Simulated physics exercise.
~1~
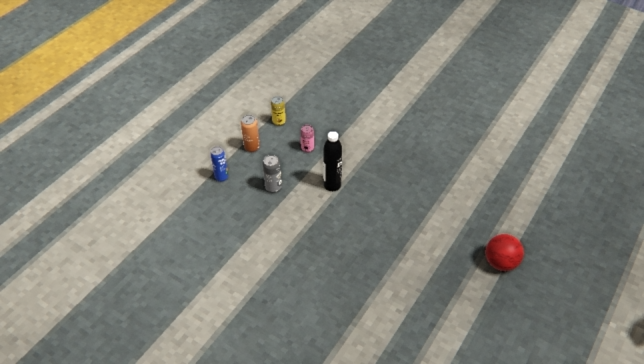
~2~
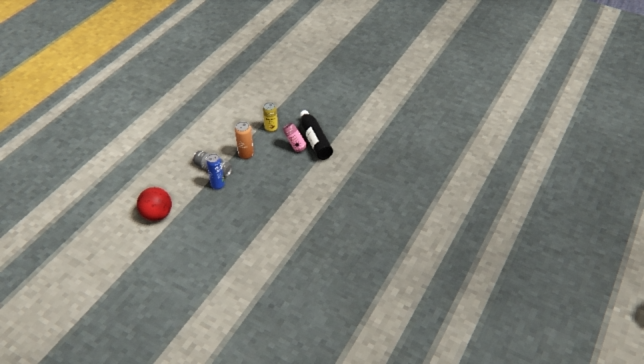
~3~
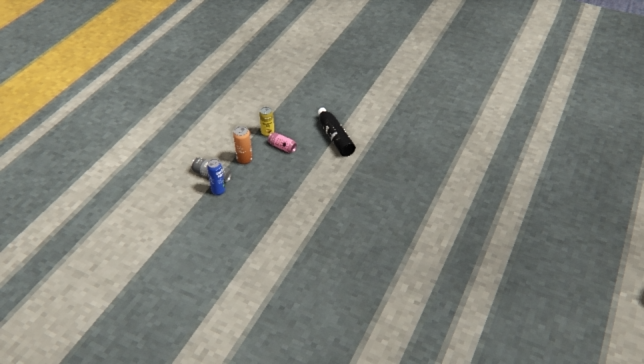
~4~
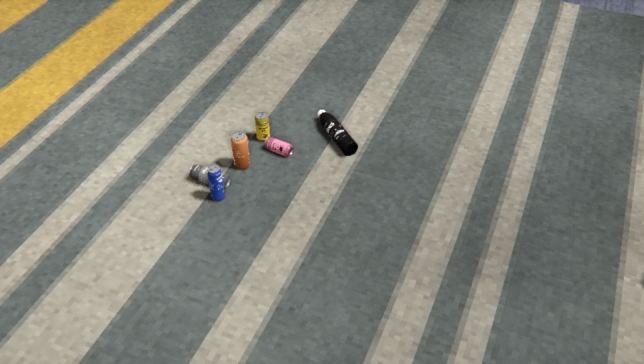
A red ball rolls left across a grey floor marked with pale diagonal stripes, heading toward five small cans and a black bottle that all stand upright. It passes through the near side of the group, and the grey can ends up on its side beside the blue can while the black bottle and the pink can tilt over. The ball then leaves the view at the left. The bottle and the pink can settle flat on the floor, a little apart. At the end those two and the grey can lie still, while the blue, orange and yellow cans remain standing.
